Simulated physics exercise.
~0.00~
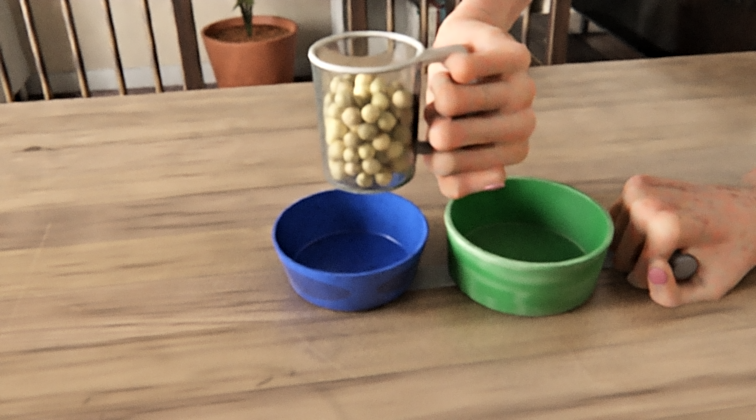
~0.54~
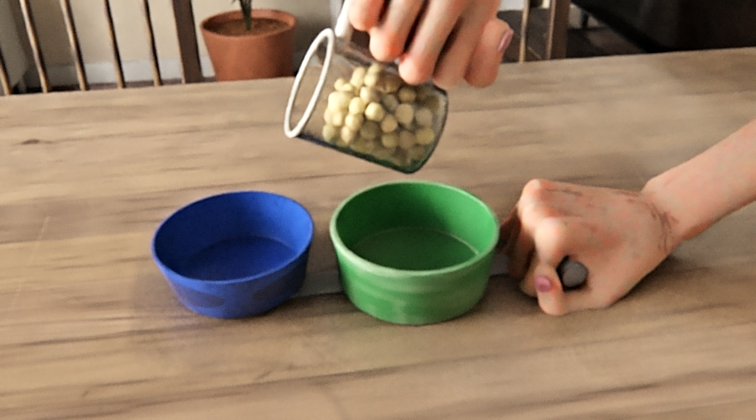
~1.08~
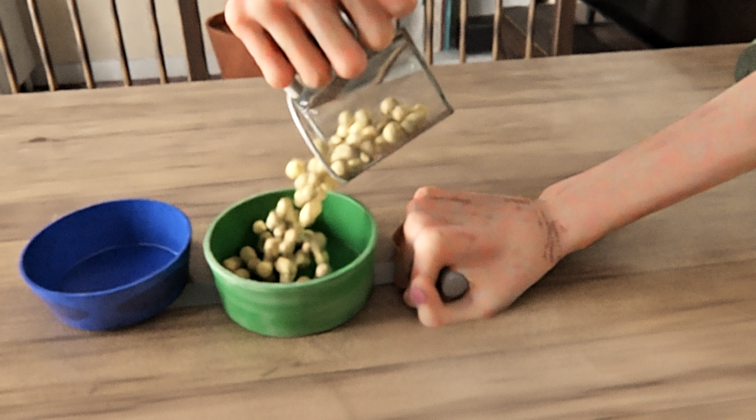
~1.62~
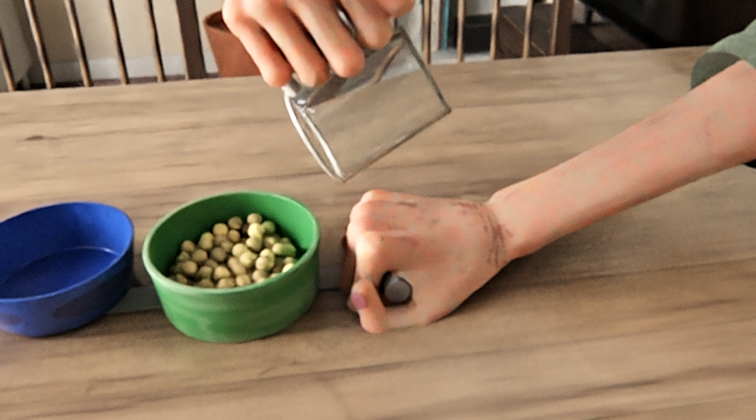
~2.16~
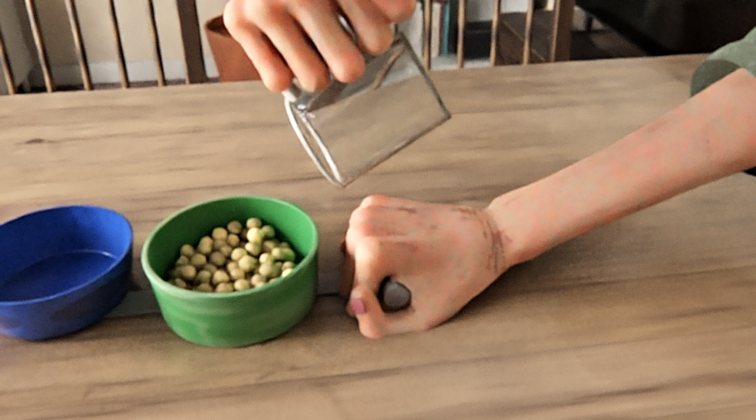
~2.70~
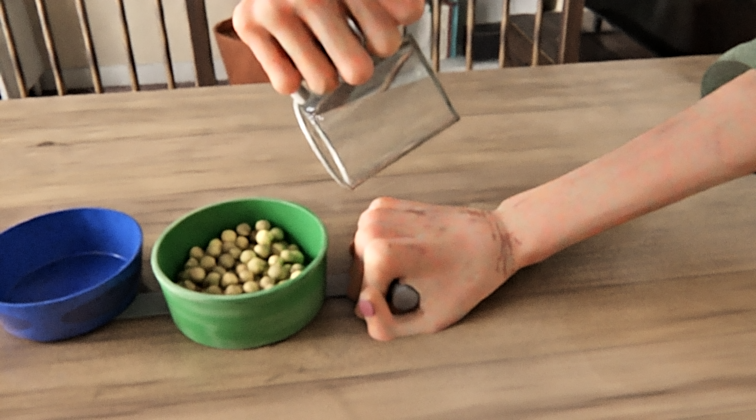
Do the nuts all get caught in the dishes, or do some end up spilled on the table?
The nuts are caught in the green dish. The blue dish stays empty and none lie on the table.
